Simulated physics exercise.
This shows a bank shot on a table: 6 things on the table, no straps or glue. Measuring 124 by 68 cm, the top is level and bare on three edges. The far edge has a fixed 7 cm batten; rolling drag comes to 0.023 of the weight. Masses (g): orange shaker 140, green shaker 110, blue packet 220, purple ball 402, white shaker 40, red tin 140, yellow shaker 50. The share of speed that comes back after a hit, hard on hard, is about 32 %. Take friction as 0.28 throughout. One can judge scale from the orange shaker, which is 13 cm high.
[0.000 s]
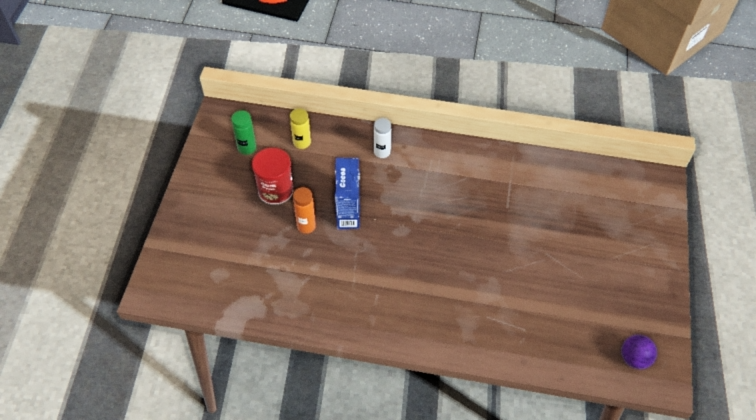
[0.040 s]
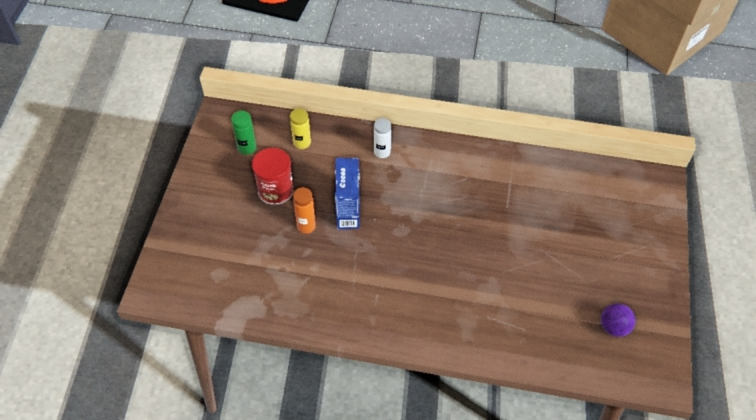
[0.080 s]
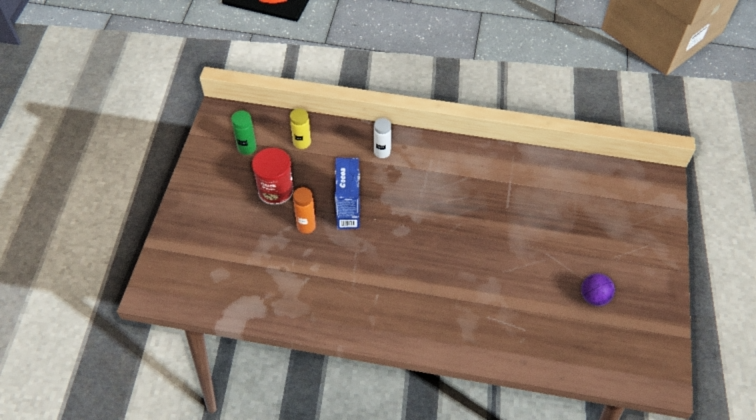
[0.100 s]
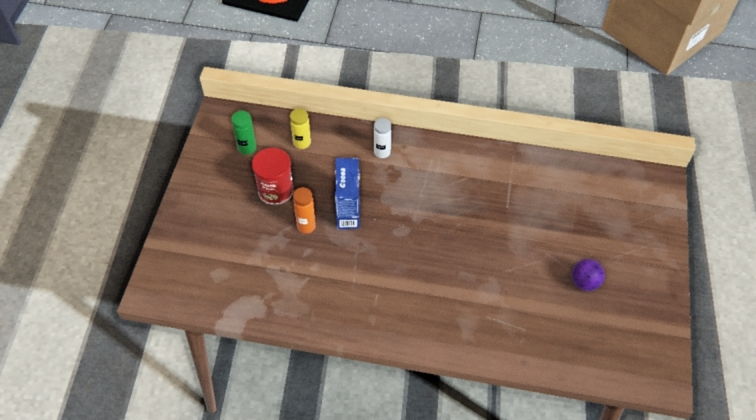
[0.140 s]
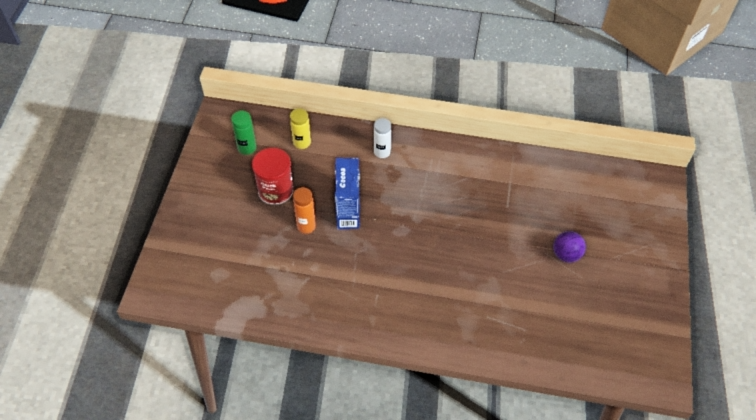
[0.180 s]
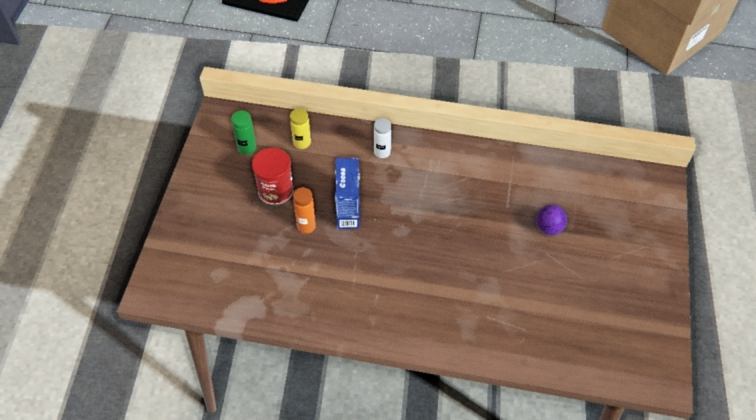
A brown wooden table with a pale wooden rail along its far edge stands on a striped rug, seen from above at an angle. Green, yellow and white shakers stand near the rail at left and centre, with a red tin, an orange shaker and a blue packet just nearer. A purple ball rolls from the near right corner away and leftward across the tabletop, while everything else and the camera stay still.
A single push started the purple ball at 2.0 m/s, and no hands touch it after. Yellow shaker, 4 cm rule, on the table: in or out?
In.
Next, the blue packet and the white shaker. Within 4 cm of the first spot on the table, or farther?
As for the blue packet, it remains where it was, and the white shaker winds up somewhere else.
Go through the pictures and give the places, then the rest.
The first frame shows purple ball (639, 352); yellow shaker (300, 129).
The second frame shows purple ball (618, 320); blue packet (348, 194).
The third frame shows purple ball (598, 289); red tin (274, 177).
The fourth frame shows purple ball (588, 275); green shaker (244, 133).
The fifth frame shows purple ball (569, 247); white shaker (382, 138).
The sixth frame shows purple ball (551, 220); yellow shaker (300, 129).
By 0.48 s, purple ball near (437, 151).
By 0.78 s, purple ball near (338, 153); white shaker tilted 45°.
By 1.18 s, purple ball near (221, 158); white shaker on its side; green shaker tilted 5°.
By 1.68 s, purple ball near (137, 263); white shaker on its side.
When it is over (1.9 s), lying over on the table, white shaker; the other 5 within 4 cm of the start. End places, in pixels of the last picture, yellow shaker near (300, 129).
